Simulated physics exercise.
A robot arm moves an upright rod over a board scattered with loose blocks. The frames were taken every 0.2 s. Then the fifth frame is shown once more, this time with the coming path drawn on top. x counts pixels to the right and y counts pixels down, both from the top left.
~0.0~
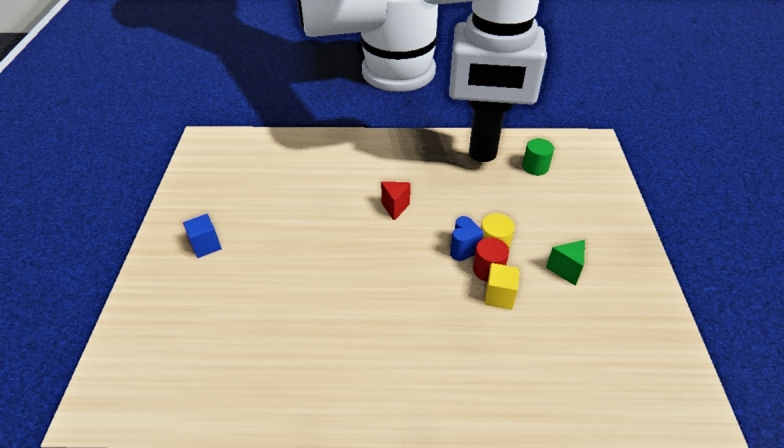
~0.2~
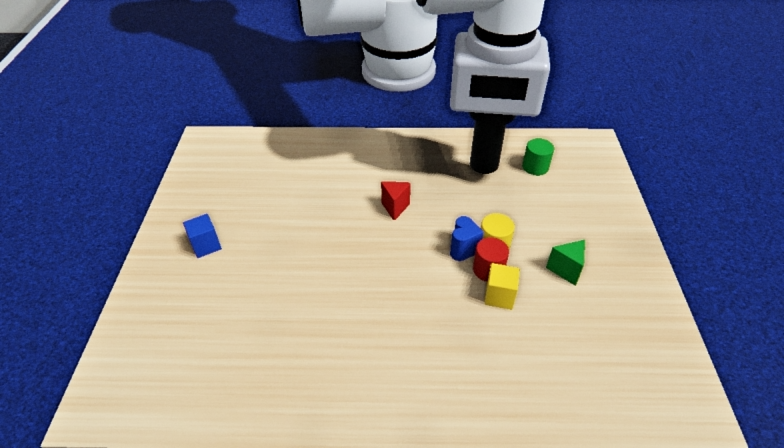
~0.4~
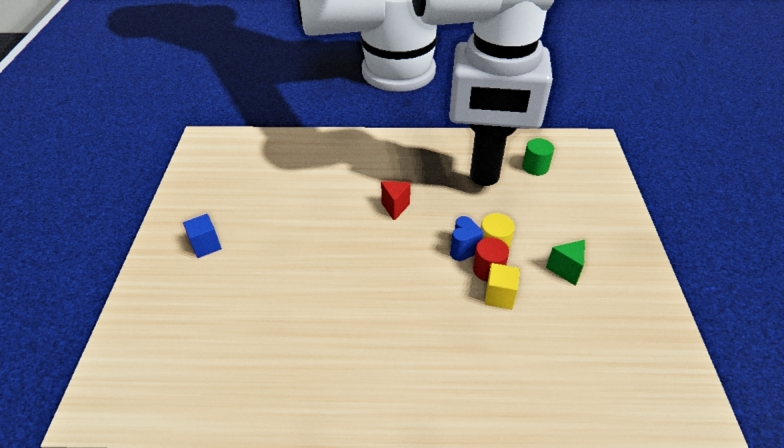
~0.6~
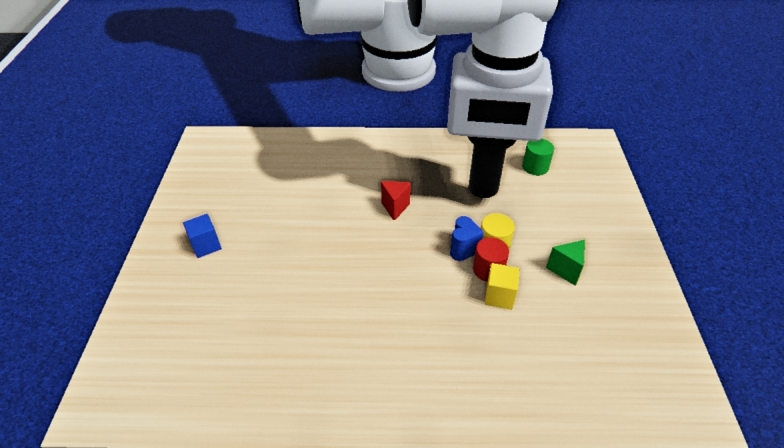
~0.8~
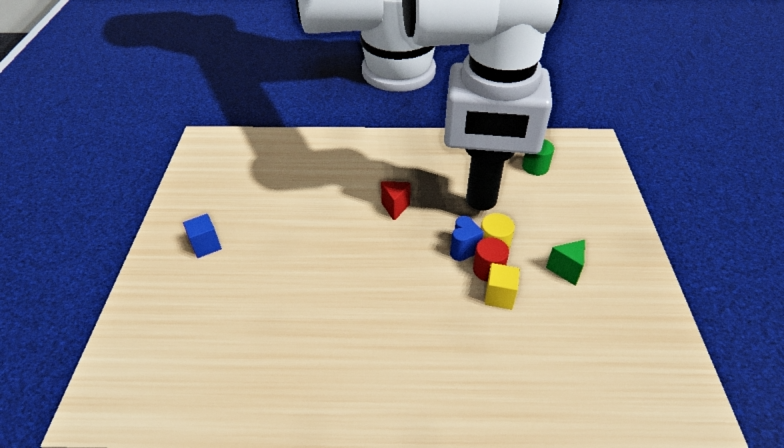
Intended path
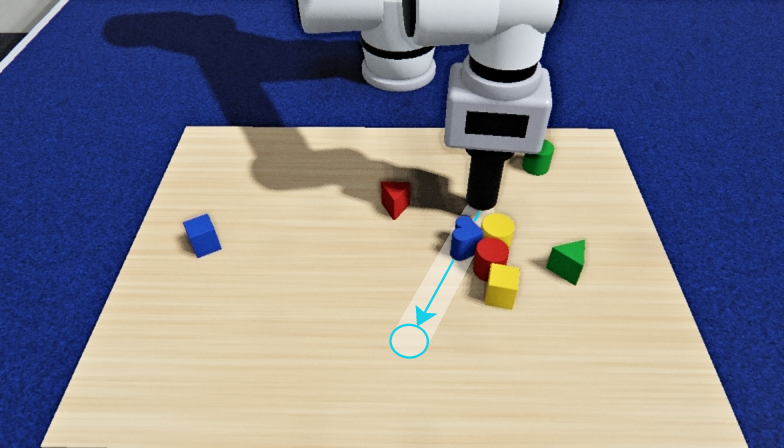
On a light wooden board over a blue floor, a robot arm slid its black upright rod slowly forward toward a cluster of blue, red and yellow blocks, and none of the blocks moved.
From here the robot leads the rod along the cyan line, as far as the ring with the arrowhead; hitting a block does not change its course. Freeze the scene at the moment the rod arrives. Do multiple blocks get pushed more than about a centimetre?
In short: No.
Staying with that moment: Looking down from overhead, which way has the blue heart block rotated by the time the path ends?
The block turns counter-clockwise.
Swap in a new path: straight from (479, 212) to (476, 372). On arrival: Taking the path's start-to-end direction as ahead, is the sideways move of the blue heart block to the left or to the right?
Over to the right.
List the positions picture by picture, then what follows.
Rod's lower end at (483, 154); blue heart block at (466, 228); red cylinder at (493, 249); yellow cylinder at (498, 224); yellow four-sided block at (504, 276), in the first frame.
Rod at (484, 165); blocks still, in the second frame.
Rod at (484, 177); blocks still, in the third frame.
Rod at (483, 188); blocks still, in the fourth frame.
Rod at (481, 200); blue heart block at (466, 228); red cylinder at (493, 249); yellow cylinder at (498, 224); yellow four-sided block at (504, 276), in the fifth frame.
Drawn move, from (479, 212) to (409, 341).
On the path given first. One third of the way, rod at (460, 238); blue heart block at (460, 253), turned 35° anticlockwise; red cylinder at (495, 252); yellow cylinder at (500, 228).
Two thirds of the way, rod at (436, 282); blue heart block at (458, 294), turned 105° anticlockwise; red cylinder at (495, 252); yellow cylinder at (500, 228).
At the end, rod at (410, 330); blue heart block at (458, 302), turned 135° anticlockwise; red cylinder at (495, 252); yellow cylinder at (500, 228); yellow four-sided block still.
